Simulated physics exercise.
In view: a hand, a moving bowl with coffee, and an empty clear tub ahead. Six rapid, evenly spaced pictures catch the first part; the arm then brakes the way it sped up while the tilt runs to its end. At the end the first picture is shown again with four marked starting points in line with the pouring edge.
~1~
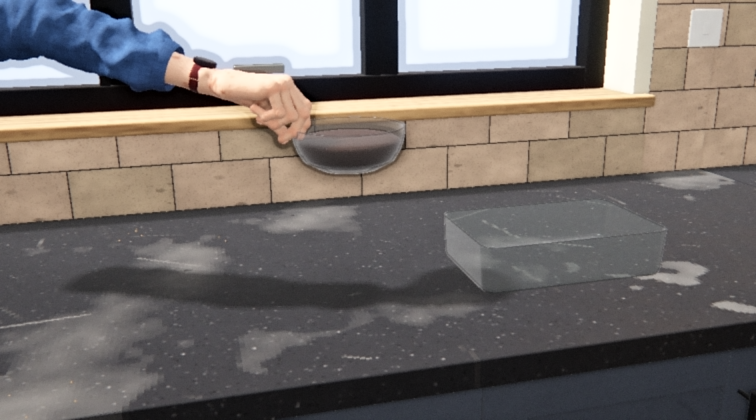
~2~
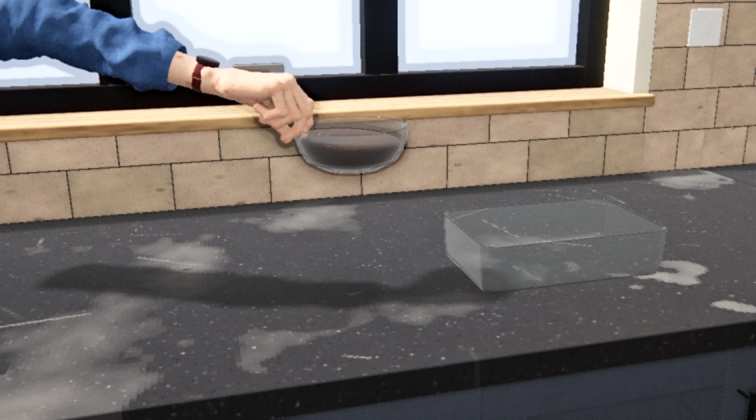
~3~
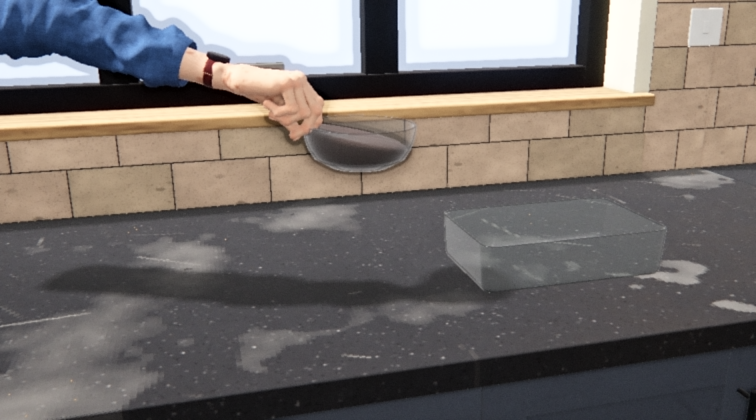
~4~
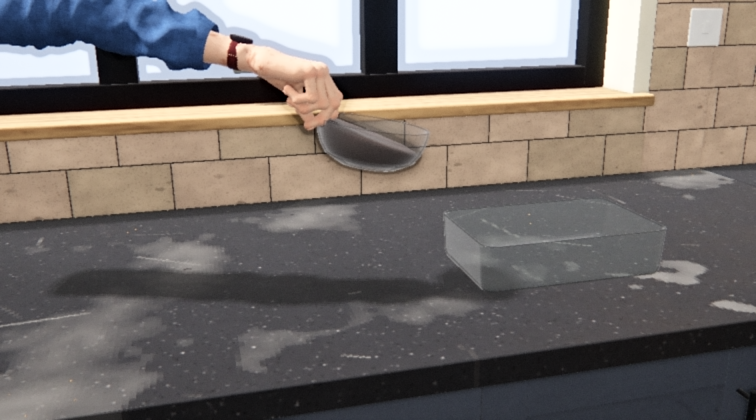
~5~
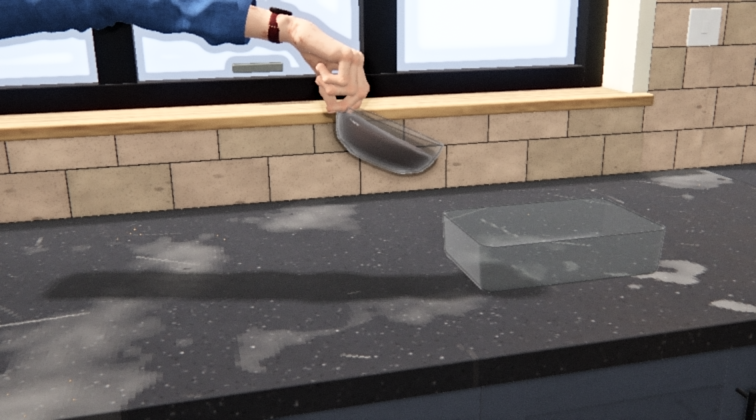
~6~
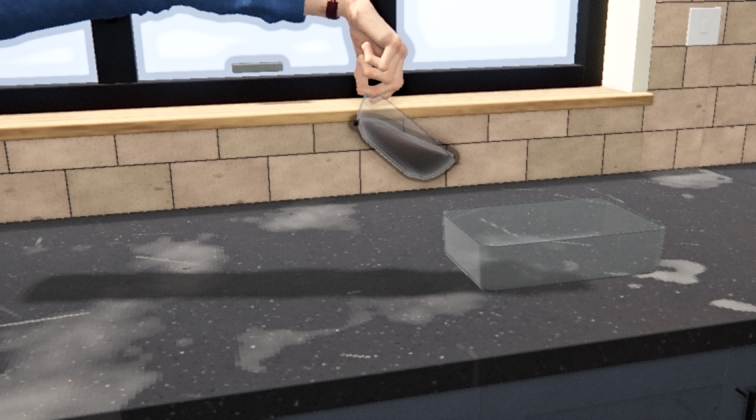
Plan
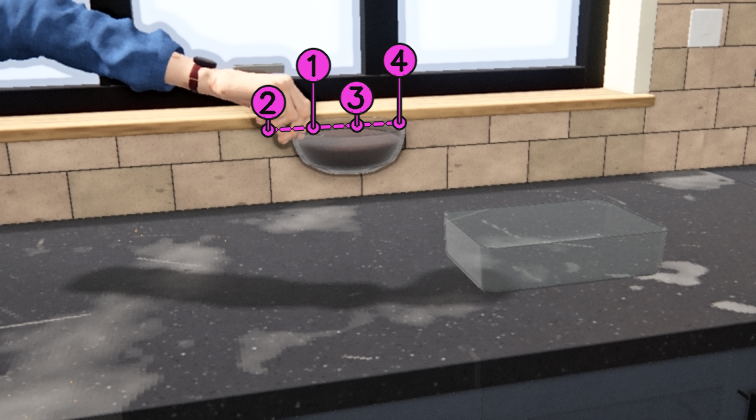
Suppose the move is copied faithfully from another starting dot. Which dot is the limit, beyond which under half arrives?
I would pick place 3.
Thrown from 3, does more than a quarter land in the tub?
Yes.
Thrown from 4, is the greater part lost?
No.
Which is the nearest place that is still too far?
1.
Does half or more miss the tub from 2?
Yes.
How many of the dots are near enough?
Two.
On the marked copy, 1 at (313, 127); 2 at (268, 130); 3 at (356, 125); 4 at (399, 122).
With 1, about 7 % lands in the tub, 90 % falls short and 3 % goes beside or beyond.
With 2, about 0 % lands in the tub, 100 % falls short.
With 3, about 68 % lands in the tub, 23 % falls short and 9 % goes beside or beyond.
With 4, about 83 % lands in the tub, 4 % falls short and 13 % goes beside or beyond.
